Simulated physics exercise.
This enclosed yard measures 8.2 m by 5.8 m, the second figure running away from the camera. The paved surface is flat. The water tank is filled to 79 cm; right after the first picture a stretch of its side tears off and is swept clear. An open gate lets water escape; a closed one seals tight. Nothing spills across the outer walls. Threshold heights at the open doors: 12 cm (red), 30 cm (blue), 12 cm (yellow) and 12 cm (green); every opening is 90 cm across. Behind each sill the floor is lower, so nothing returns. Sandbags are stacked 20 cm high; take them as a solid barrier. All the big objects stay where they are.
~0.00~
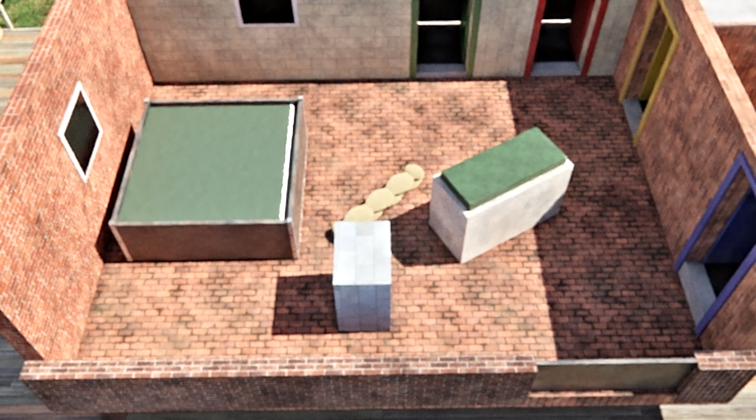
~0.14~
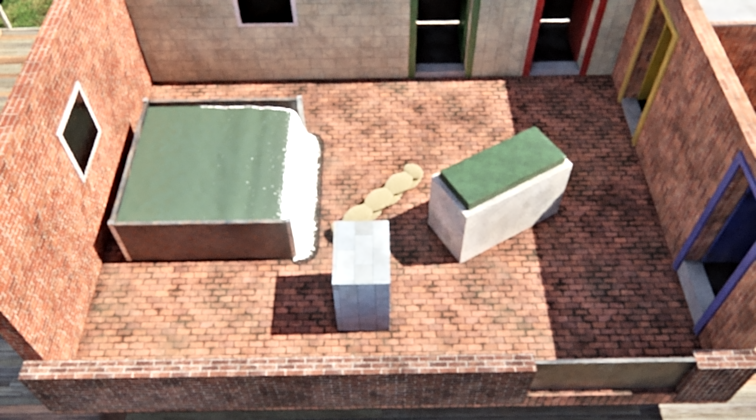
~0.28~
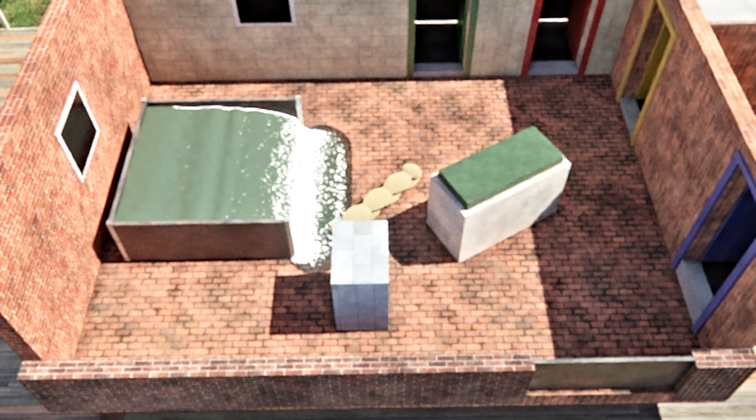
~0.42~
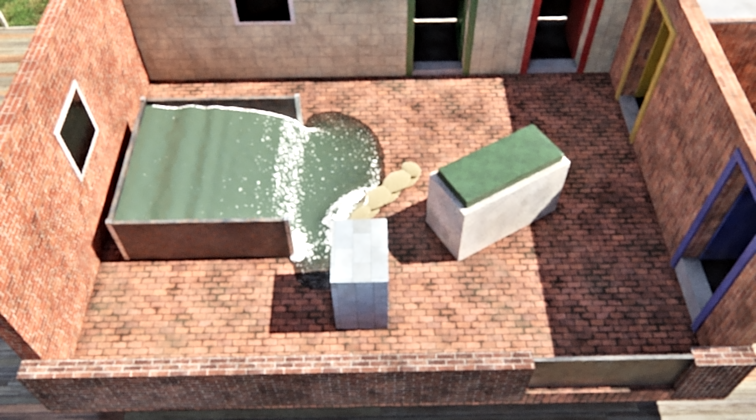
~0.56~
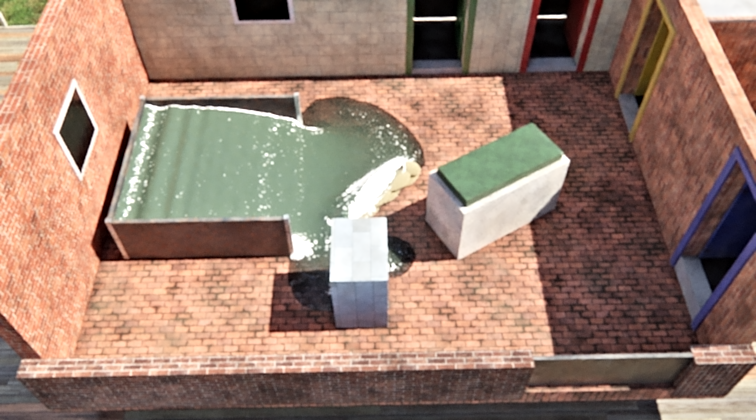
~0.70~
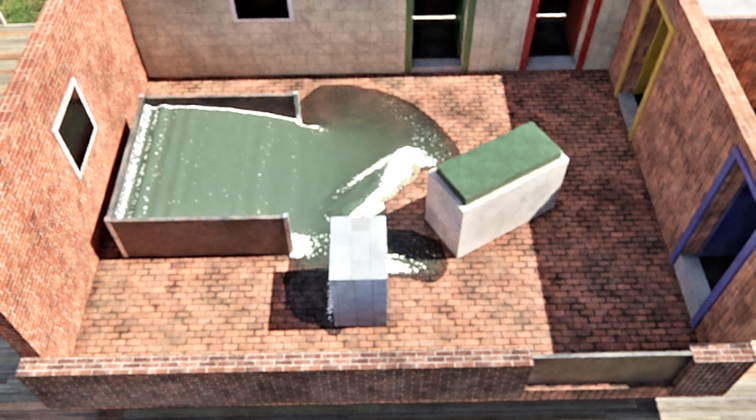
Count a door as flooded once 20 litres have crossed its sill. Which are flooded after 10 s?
Door by door: At the red door it exceeds the limit; at the blue door it does not reach the limit; at the yellow door it goes over the limit; at the green door it exceeds the limit.
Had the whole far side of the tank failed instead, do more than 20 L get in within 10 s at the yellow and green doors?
Against that limit: Yellow above, green under.
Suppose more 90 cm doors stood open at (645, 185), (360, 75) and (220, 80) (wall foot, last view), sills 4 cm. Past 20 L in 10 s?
In turn: Past it, above, under.
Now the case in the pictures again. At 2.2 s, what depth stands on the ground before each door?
Depths in cm: Red 18, blue 0, yellow 24, green 30.
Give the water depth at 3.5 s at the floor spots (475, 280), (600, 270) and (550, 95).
In that order: 4, 1 and 20 cm.
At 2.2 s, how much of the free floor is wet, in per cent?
About 60 per cent.
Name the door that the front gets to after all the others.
The blue one.
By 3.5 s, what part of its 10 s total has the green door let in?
About 80 per cent.
After 1.4 s water covers 40 % of the floor and is deepest (48 cm) near (337, 219); red door not reached, blue door not reached, yellow door not reached, green door 9 cm at the sill, 0 L in.
After 2.2 s water covers 60 % of the floor and is deepest (53 cm) near (603, 77); red door 18 cm at the sill, 5 L in, blue door not reached, yellow door 24 cm at the sill, 9 L in, green door 30 cm at the sill, 23 L in.
After 3.5 s water covers 70 % of the floor and is deepest (40 cm) near (561, 71); red door 27 cm at the sill, 39 L in, blue door 12 cm at the sill, 0 L in, yellow door 31 cm at the sill, 149 L in, green door 24 cm at the sill, 146 L in.
After 6.0 s water covers 95 % of the floor and is deepest (20 cm) near (681, 319); red door 16 cm at the sill, 170 L in, blue door 18 cm at the sill, 0 L in, yellow door 17 cm at the sill, 294 L in, green door 11 cm at the sill, 184 L in.
After 10.0 s water covers 95 % of the floor and is deepest (18 cm) near (80, 331); red door 8 cm at the sill, 178 L in, blue door 13 cm at the sill, 0 L in, yellow door 8 cm at the sill, 304 L in, green door 11 cm at the sill, 185 L in.
